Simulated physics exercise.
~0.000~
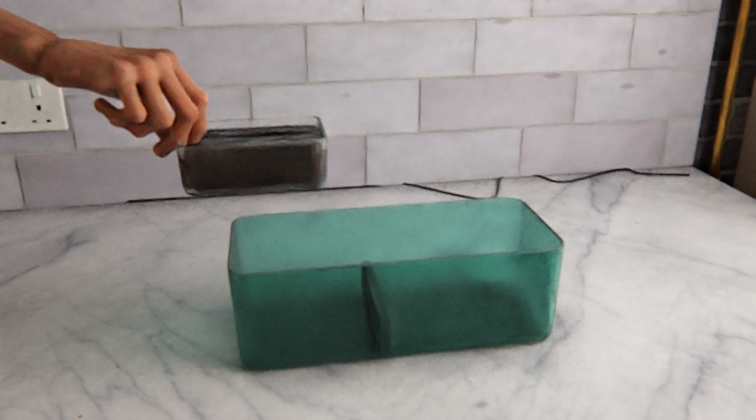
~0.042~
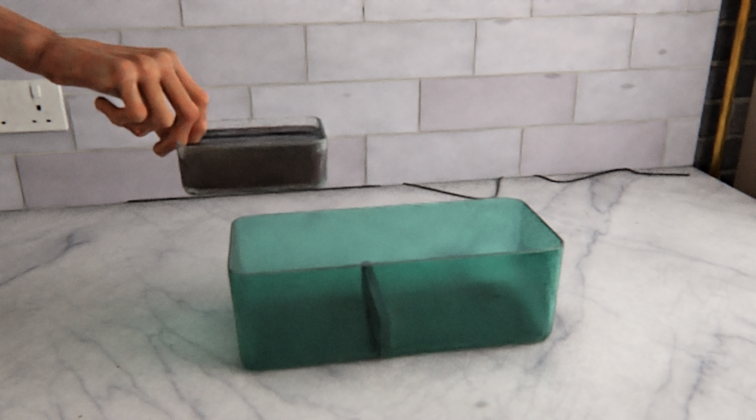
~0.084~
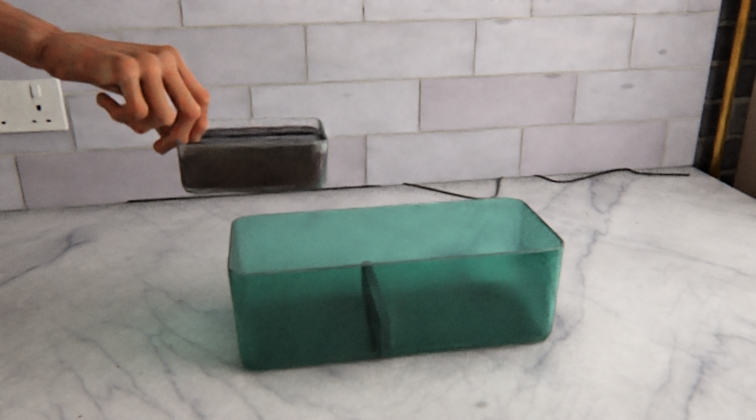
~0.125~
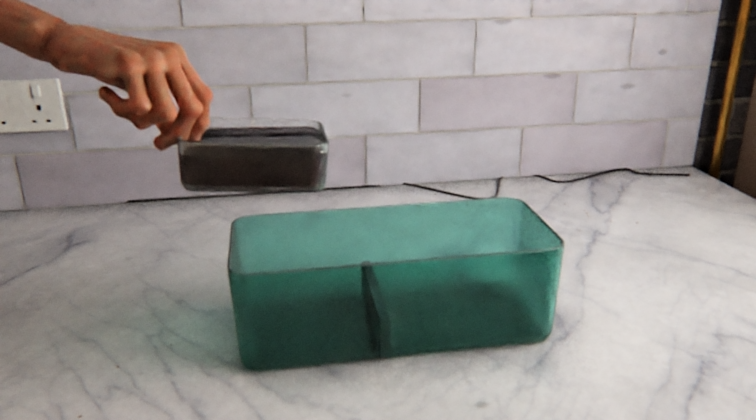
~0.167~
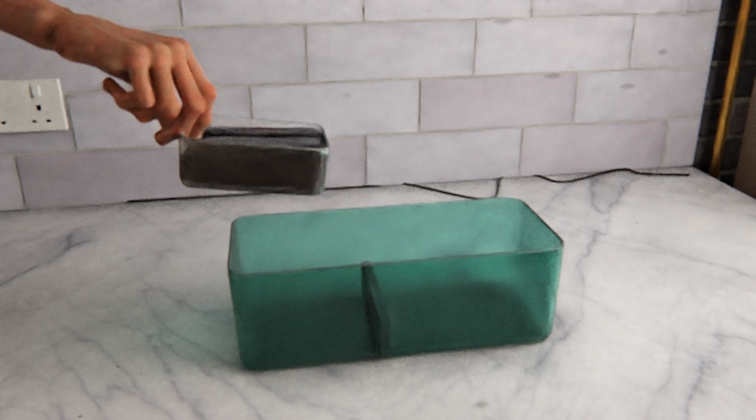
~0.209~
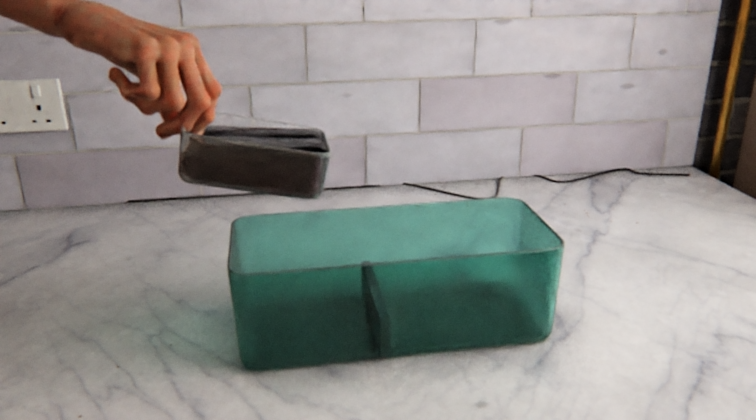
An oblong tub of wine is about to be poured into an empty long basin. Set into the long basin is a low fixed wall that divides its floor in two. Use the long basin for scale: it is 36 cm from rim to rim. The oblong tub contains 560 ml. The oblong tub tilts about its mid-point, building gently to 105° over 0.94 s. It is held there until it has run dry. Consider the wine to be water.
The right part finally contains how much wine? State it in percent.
About 60 in every hundred parts.
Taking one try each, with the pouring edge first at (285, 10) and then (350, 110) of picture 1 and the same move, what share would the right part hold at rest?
Some 55 and 80 per cent, in that order.
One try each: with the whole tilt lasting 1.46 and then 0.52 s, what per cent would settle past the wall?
I'd say 60 percent on the first go, 35 percent on the next.
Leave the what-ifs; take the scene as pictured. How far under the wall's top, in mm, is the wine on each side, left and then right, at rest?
Left about 36 mm, right about 34 mm.
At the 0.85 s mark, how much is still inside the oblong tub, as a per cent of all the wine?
Roughly 4 percent remains.
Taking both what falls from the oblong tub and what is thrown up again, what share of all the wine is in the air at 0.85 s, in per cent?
Around 2 per cent of the liquid is in flight.
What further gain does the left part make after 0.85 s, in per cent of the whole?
I'd put it near 5 percent.
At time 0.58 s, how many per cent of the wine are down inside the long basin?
Near 40 in a hundred.
Then, 0.58 s in, the tilt is 71° and 23 per cent is still to pour, 10 is left of the wall and 30 right of it.
Then, 0.85 s in, the tilt is 103° and 4 per cent is still to pour, 34 is left of the wall and 59 right of it.
Then, 1.13 s in, the tilt is 105° and 0 per cent is still to pour, 40 is left of the wall and 60 right of it.
Then, 1.44 s in, the tilt is 105° and 0 per cent is still to pour, 40 is left of the wall and 60 right of it.
Finally, 40 per cent lies left of the wall, 60 right of it and 1 outside.
